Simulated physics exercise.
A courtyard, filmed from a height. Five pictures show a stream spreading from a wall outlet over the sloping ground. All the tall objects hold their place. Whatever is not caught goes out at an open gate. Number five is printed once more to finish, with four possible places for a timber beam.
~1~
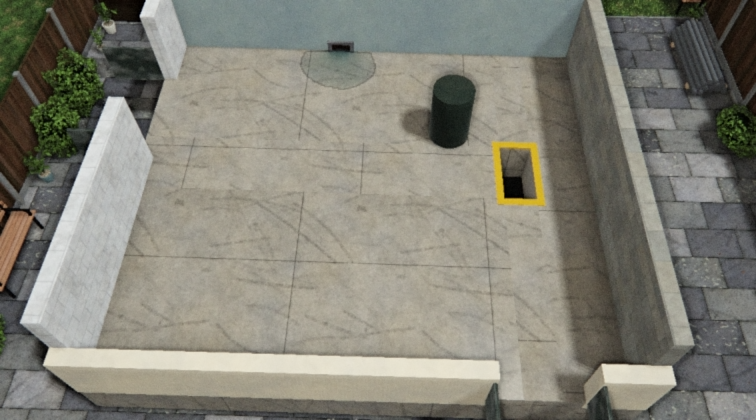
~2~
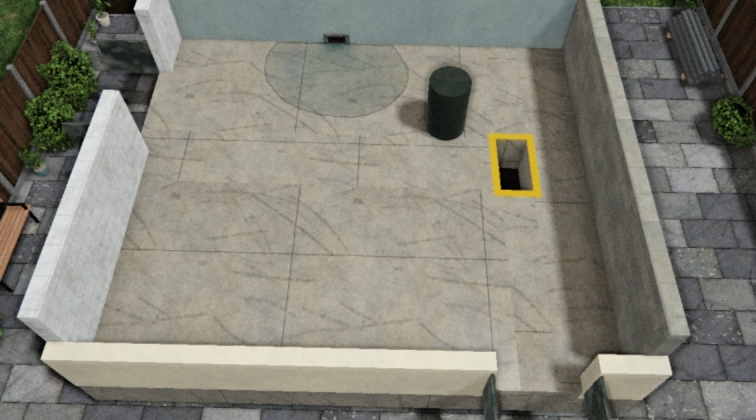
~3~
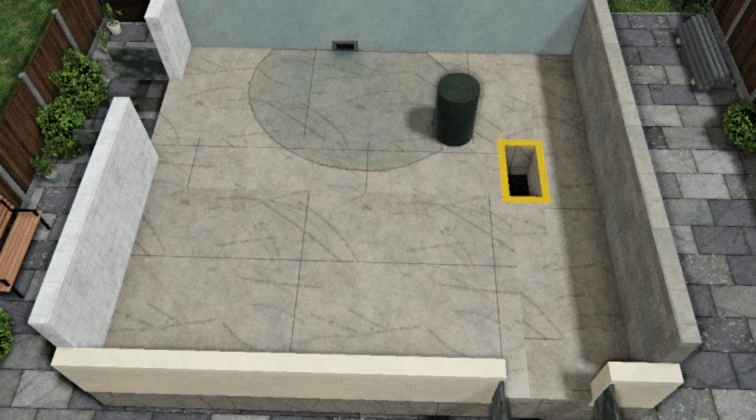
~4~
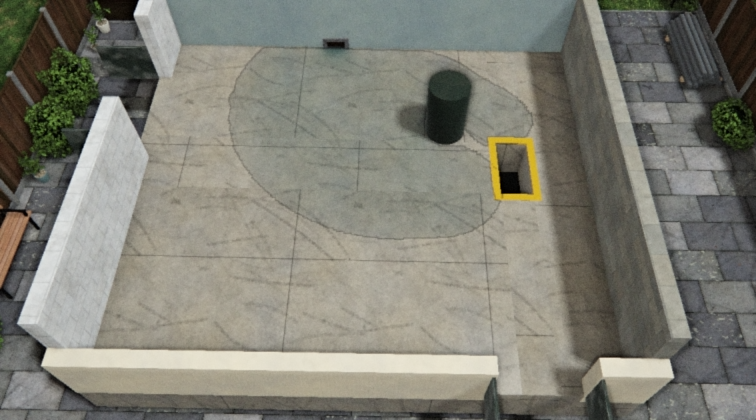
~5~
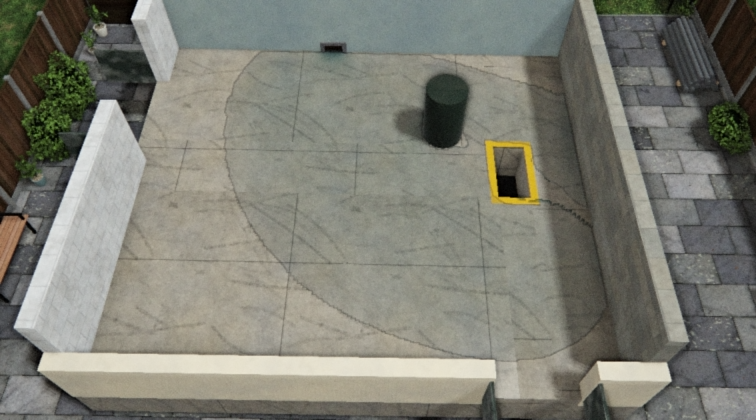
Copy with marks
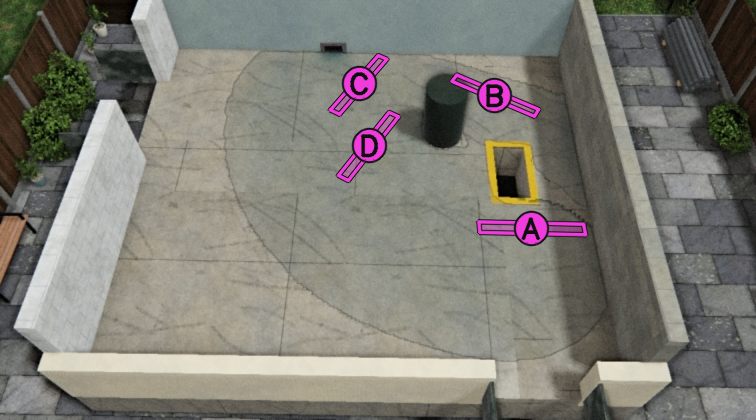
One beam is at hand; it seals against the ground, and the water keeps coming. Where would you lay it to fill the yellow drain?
A.
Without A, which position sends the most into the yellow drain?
Here it is position B.
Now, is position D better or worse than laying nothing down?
Worse.
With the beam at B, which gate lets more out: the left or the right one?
The right one.
On the marked copy, A from (479, 227) to (584, 229); B from (454, 78) to (536, 112); C from (335, 112) to (382, 57); D from (343, 178) to (393, 114).
With A, about 30 % of the stream goes into the yellow drain, about 70 % out by the gates.
With B, about 17 % of the stream goes into the yellow drain, about 83 % out by the gates.
With C, about 11 % of the stream goes into the yellow drain, about 88 % out by the gates.
With D, about 12 % of the stream goes into the yellow drain, about 87 % out by the gates.
